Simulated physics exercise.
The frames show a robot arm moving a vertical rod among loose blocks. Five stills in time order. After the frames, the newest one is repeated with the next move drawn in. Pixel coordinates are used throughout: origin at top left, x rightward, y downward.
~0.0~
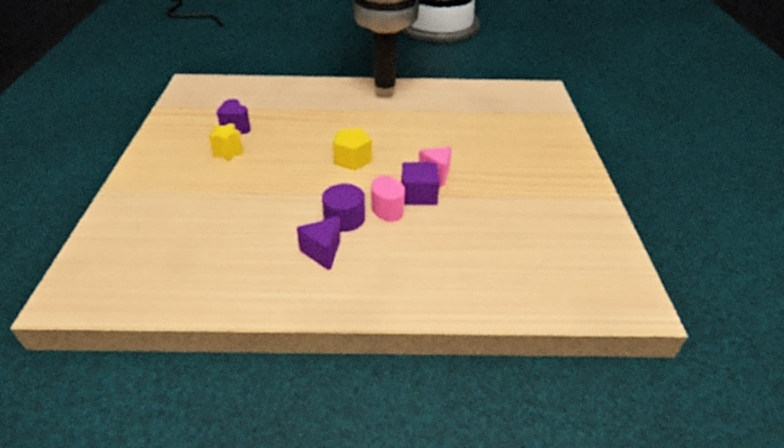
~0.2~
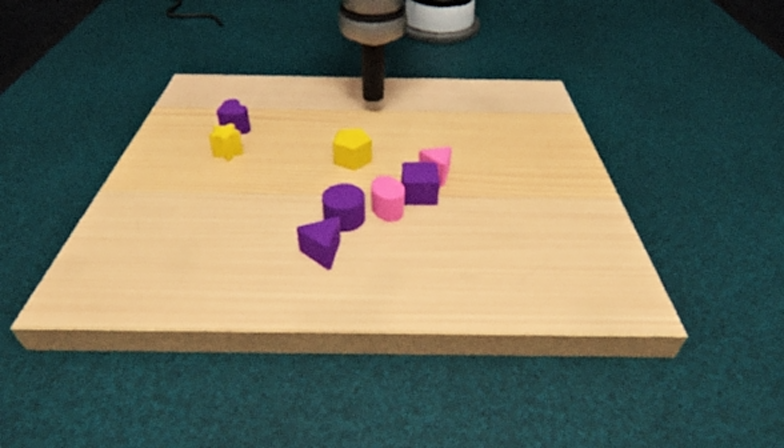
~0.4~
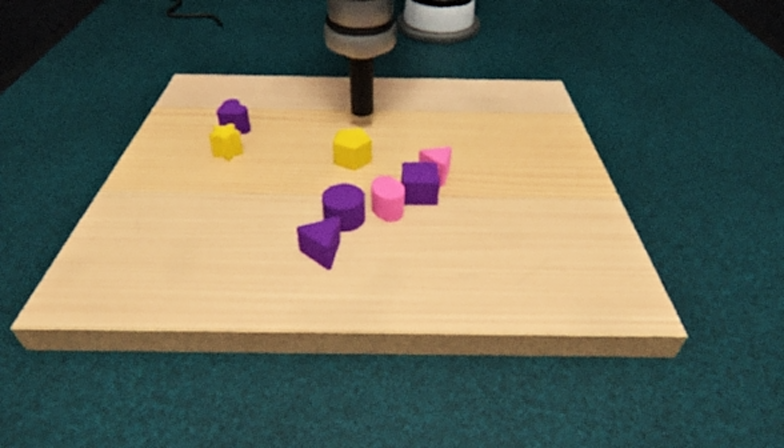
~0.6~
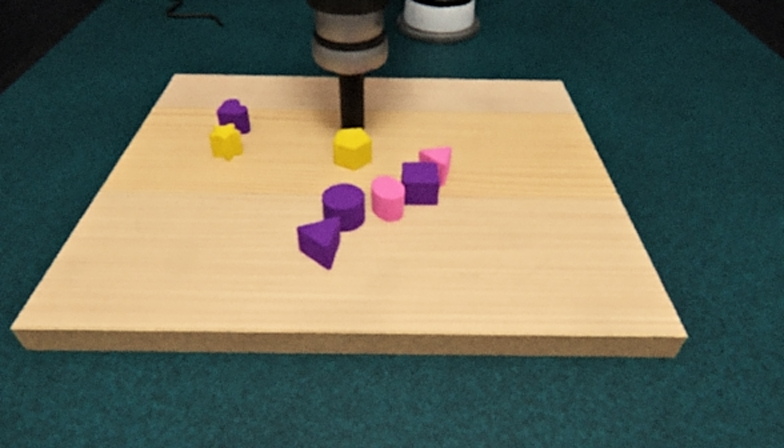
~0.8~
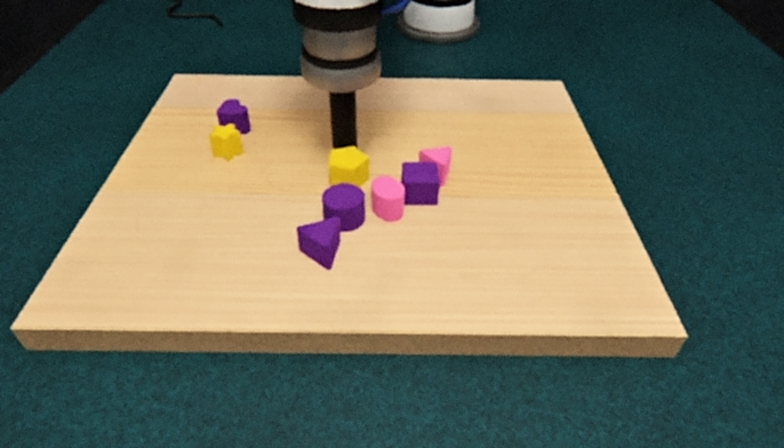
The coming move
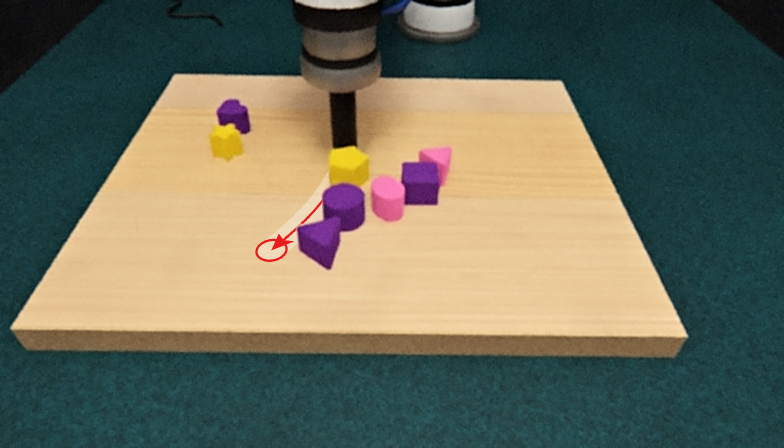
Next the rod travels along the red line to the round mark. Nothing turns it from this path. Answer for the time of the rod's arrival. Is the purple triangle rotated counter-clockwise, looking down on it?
No.
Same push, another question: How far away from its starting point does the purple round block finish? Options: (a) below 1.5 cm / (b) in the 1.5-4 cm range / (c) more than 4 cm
It's b.
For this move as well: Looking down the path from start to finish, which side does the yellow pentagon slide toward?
Shifts left.
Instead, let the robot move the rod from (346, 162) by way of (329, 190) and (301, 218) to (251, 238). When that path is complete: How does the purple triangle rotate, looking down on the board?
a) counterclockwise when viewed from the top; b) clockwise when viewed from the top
It's b.
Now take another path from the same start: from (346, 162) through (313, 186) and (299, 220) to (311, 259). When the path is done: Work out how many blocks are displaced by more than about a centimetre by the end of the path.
The push will move two blocks.
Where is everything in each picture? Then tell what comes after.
Rod tip at (385, 84); block tops, purple triangle at (321, 229); purple round block at (343, 195); yellow pentagon at (352, 137); pink oval block at (388, 187), in the first picture.
Rod at (373, 97); blocks unchanged, in the second picture.
Rod at (362, 111); blocks unchanged, in the third picture.
Rod at (353, 128); blocks unchanged, in the fourth picture.
Rod at (345, 147); purple triangle at (321, 229); purple round block at (343, 195); yellow pentagon at (347, 157); pink oval block at (388, 187), in the fifth picture.
Path on the board, from (346, 162) by way of (331, 189) and (306, 219) to (272, 250).
What follows on the original path. One third of the way, rod at (329, 175); purple triangle at (319, 233), turned 20° clockwise; purple round block at (348, 209); yellow pentagon at (348, 183), turned 25° anticlockwise.
Two thirds of the way, rod at (304, 204); purple triangle at (319, 236), turned 35° clockwise; purple round block at (354, 215); yellow pentagon at (350, 187), turned 45° anticlockwise.
At the end, rod at (269, 234); purple triangle at (319, 236), turned 35° clockwise; purple round block at (354, 215); yellow pentagon at (350, 187), turned 45° anticlockwise; pink oval block in place.
